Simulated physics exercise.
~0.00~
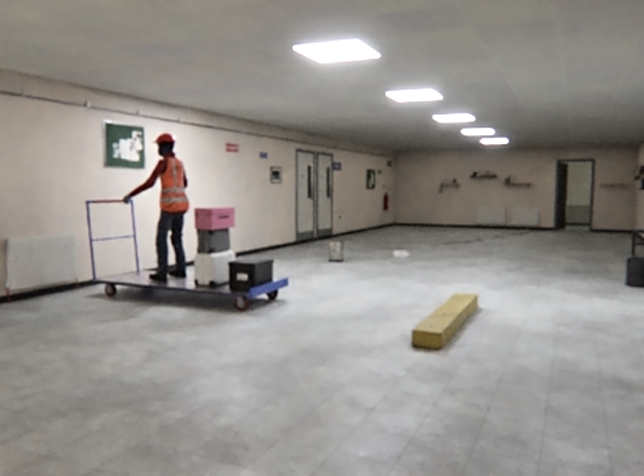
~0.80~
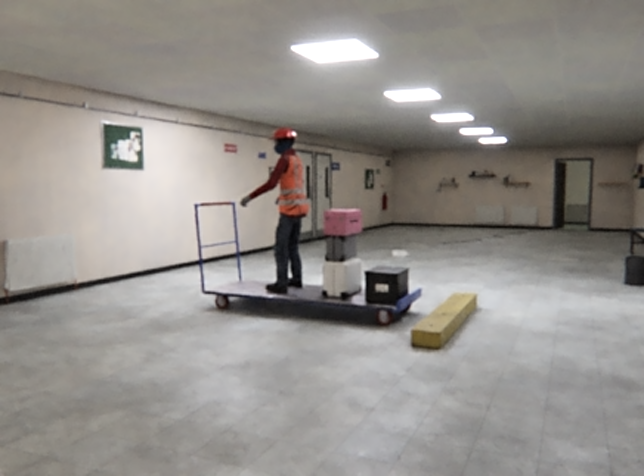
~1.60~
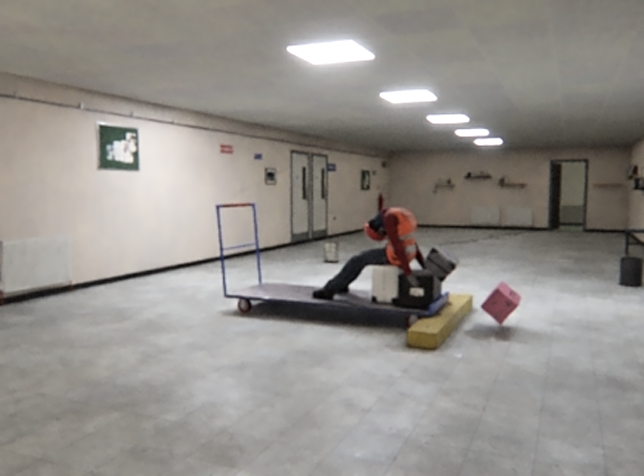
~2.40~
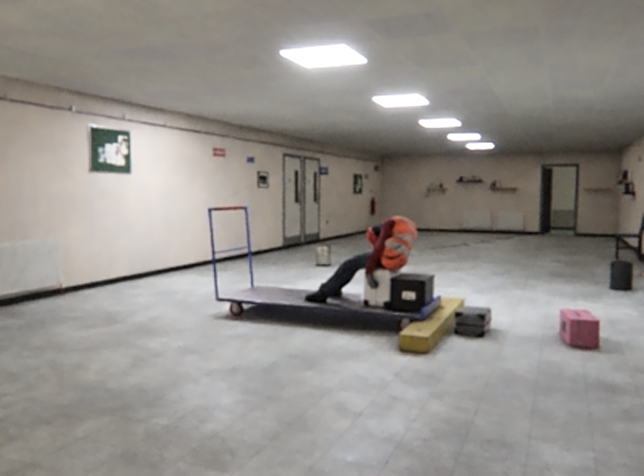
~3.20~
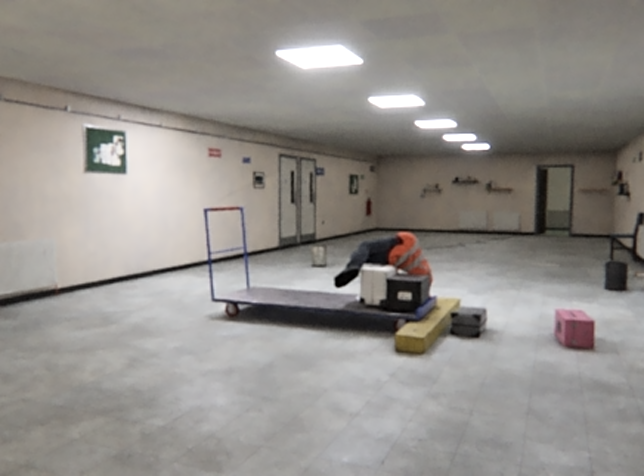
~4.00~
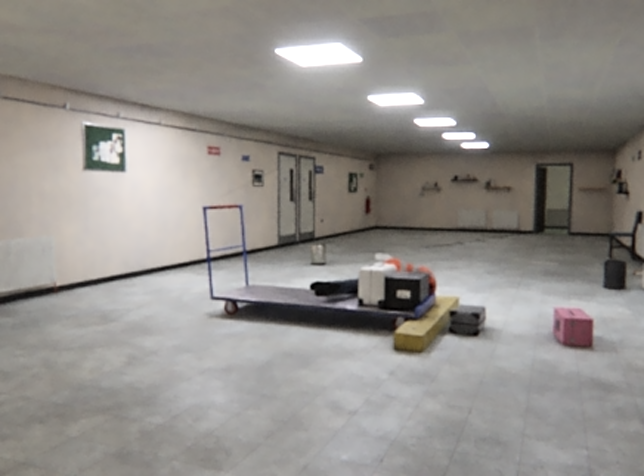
Worker in orange vest riding a flat trolley into a yellow beam, collapsing behind cases as pink and grey boxes tumble off.
